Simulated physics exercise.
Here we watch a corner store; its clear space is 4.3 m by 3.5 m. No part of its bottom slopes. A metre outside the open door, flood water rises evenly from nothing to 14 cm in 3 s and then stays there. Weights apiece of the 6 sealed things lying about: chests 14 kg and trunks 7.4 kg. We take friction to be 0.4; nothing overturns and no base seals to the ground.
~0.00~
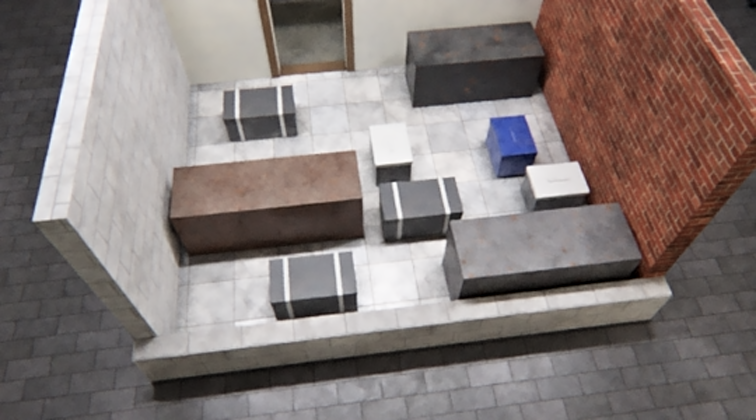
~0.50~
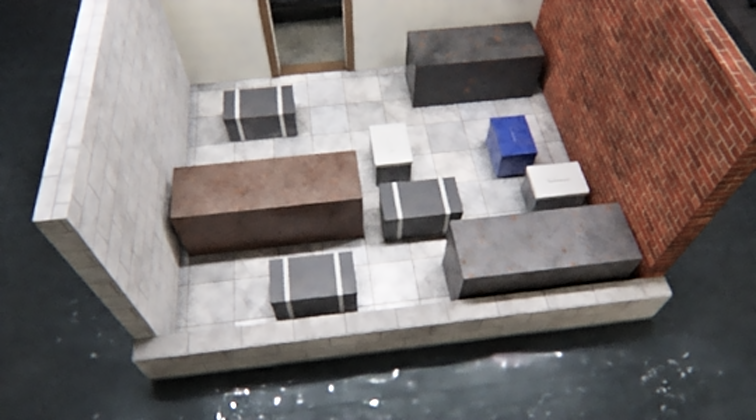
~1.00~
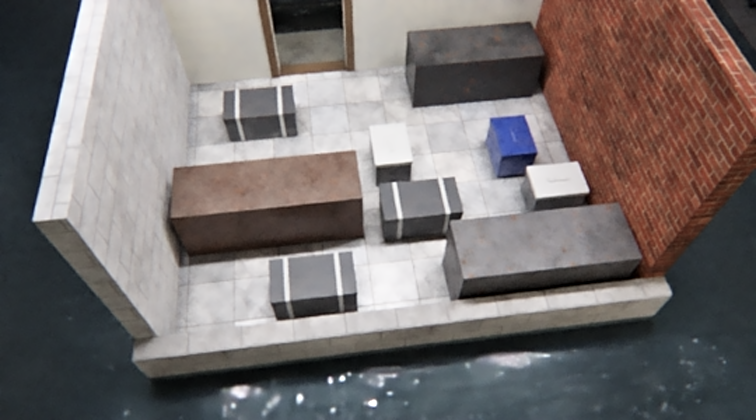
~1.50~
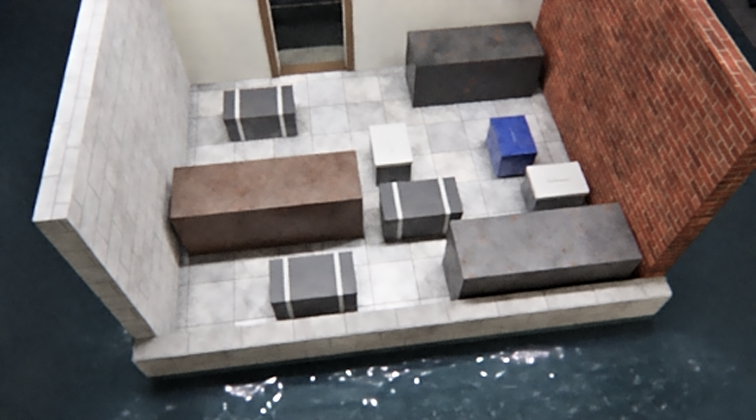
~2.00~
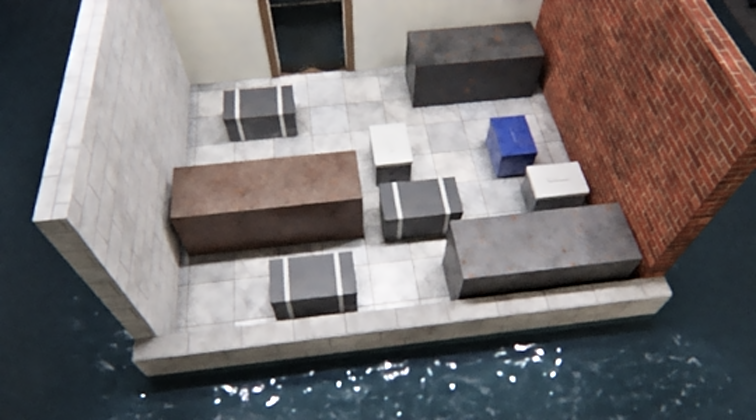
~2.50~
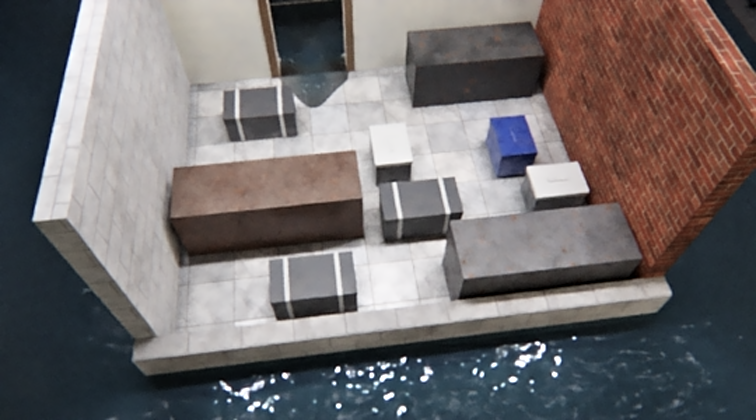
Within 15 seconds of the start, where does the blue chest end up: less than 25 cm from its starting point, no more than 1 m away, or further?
Some way off.
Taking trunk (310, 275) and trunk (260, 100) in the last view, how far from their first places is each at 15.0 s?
Respectively 30 and 60 cm.
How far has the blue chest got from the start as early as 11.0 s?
Some 0 cm from the start.
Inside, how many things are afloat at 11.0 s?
3 at that moment.
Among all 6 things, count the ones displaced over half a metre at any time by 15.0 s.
I count 4 of them.
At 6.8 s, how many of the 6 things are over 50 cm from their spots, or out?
By that point, 1.
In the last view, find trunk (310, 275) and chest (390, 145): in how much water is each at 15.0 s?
First roughly 5 cm, second roughly 8 cm.
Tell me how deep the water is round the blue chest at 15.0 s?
The depth there is around 8 cm.
After 3.5 s the blue chest is near (514, 135), 0.0 m from its start, aground; 0 afloat.
After 6.8 s the blue chest is near (514, 135), 0.0 m from its start, aground; 1 afloat.
After 11.0 s the blue chest is near (514, 135), 0.0 m from its start, aground; 3 afloat.
After 15.0 s the blue chest is near (541, 106), 0.5 m from its start, afloat; 6 afloat.
